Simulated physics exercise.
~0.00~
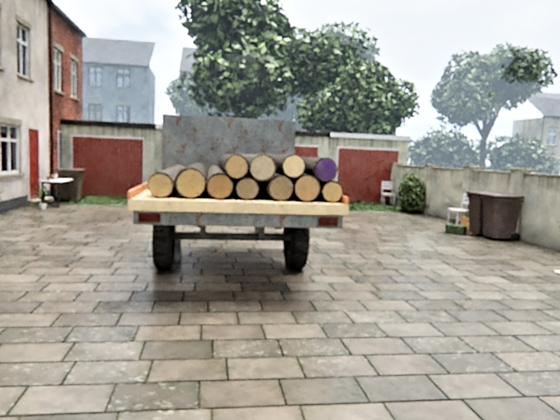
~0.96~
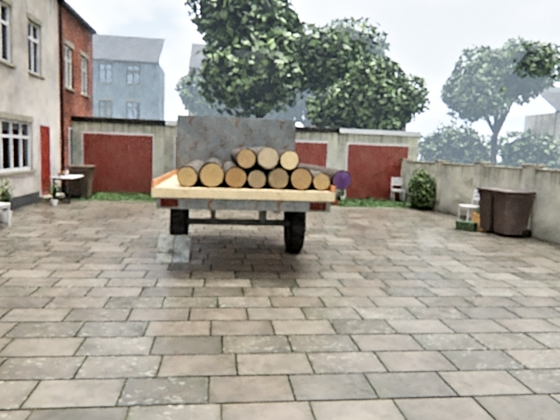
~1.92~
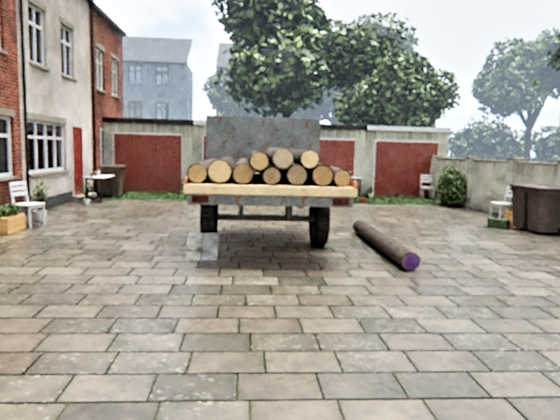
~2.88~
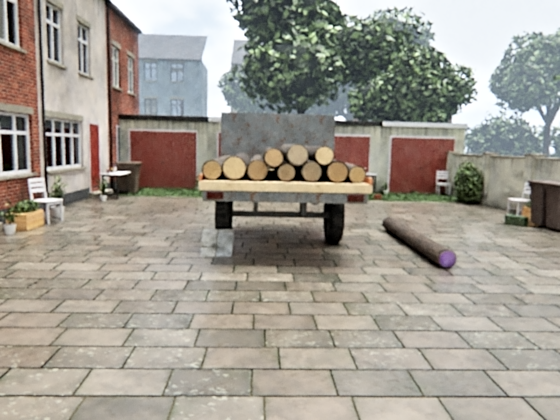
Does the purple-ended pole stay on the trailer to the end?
No, it goes over the right edge and ends up on the paving beside the trailer.
